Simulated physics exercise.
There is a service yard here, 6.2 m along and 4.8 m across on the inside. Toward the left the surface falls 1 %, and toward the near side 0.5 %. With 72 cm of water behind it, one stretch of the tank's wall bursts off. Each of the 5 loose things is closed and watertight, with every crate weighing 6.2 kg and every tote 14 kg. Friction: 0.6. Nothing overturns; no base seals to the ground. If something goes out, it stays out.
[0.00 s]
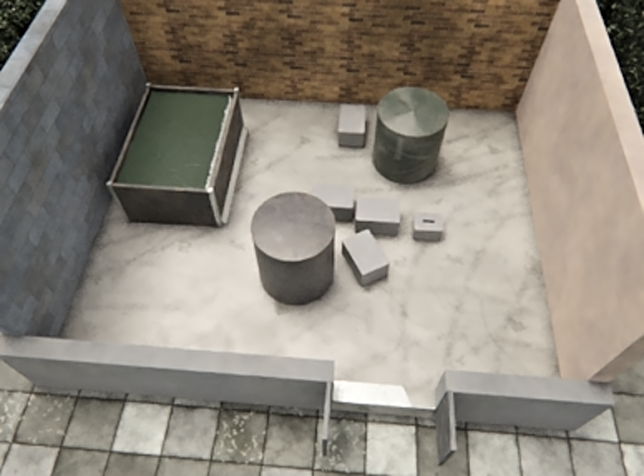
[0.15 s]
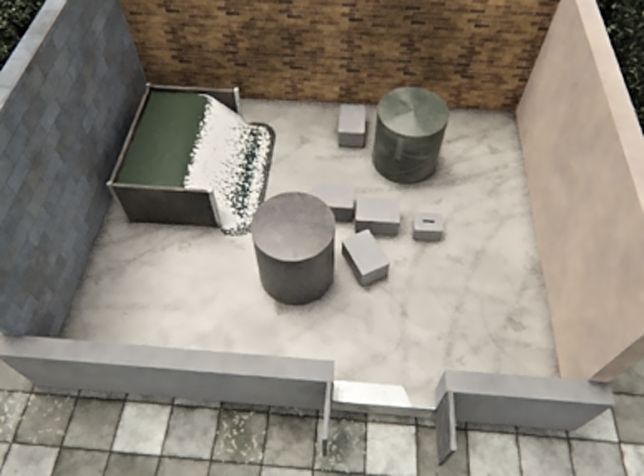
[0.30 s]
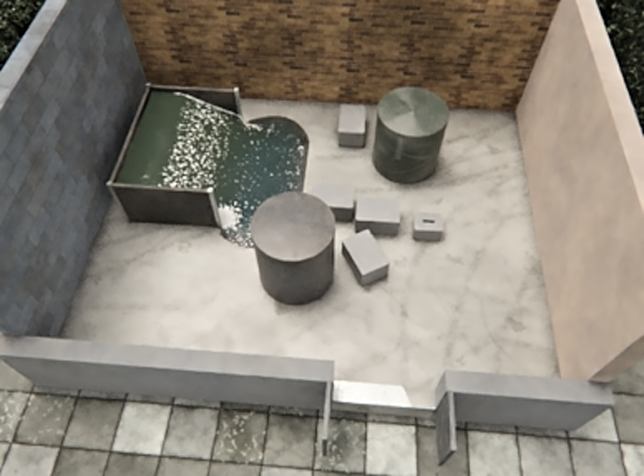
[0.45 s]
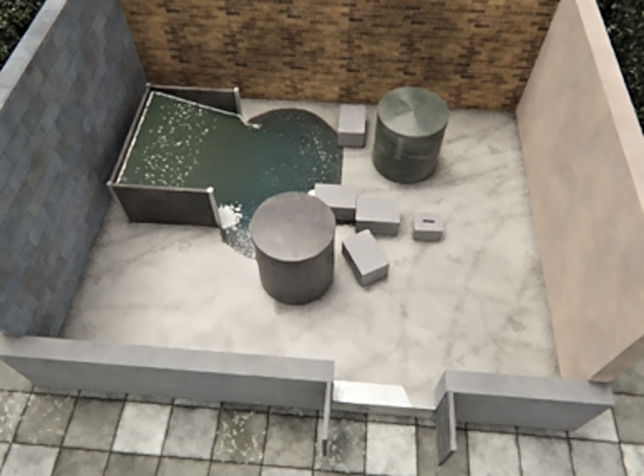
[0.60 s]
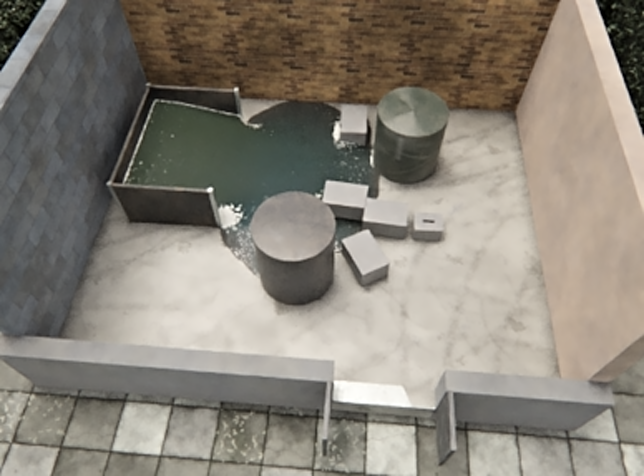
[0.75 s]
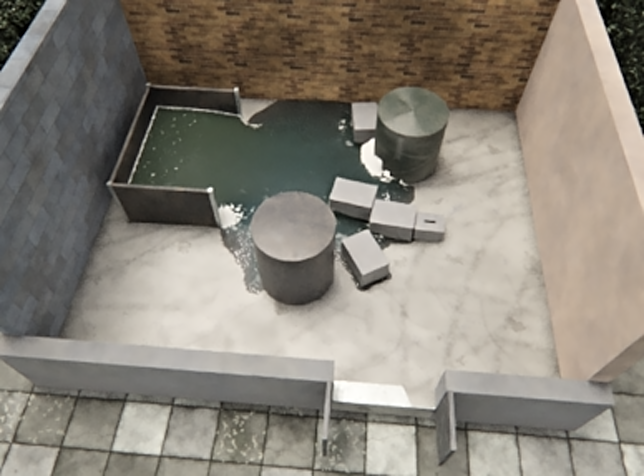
A walled yard held a tank of dark green water whose right side burst open, and the water poured out rightward across the pale floor, spreading around two big drums and pushing several gray blocks along.
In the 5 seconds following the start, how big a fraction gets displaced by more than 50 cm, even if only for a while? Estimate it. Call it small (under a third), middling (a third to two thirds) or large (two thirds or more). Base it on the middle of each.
Large, two thirds or more.
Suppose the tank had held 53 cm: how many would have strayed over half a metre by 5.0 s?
With that change, 5 of them.
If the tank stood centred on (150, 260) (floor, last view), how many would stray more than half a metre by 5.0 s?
In that case 3 of them.
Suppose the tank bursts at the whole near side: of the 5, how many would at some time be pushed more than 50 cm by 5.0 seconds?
The count would be 0.
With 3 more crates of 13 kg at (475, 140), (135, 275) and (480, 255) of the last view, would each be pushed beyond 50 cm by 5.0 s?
Result, one by one: Exceeded, not exceeded and exceeded.
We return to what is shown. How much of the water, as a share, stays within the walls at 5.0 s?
Around 98 per cent of the water is still in there.
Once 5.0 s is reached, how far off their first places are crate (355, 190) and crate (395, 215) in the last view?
In turn: 300 cm, 250 cm.
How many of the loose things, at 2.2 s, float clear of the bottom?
Then: 3.
After 1.1 s 1 of 5 are over 50 cm from their spots; 2 afloat.
After 2.2 s 5 of 5 are over 50 cm from their spots; 3 afloat.
After 3.5 s 5 of 5 are over 50 cm from their spots; 4 afloat.
After 5.0 s 5 of 5 are over 50 cm from their spots, and 5 have been at some point; 5 afloat.
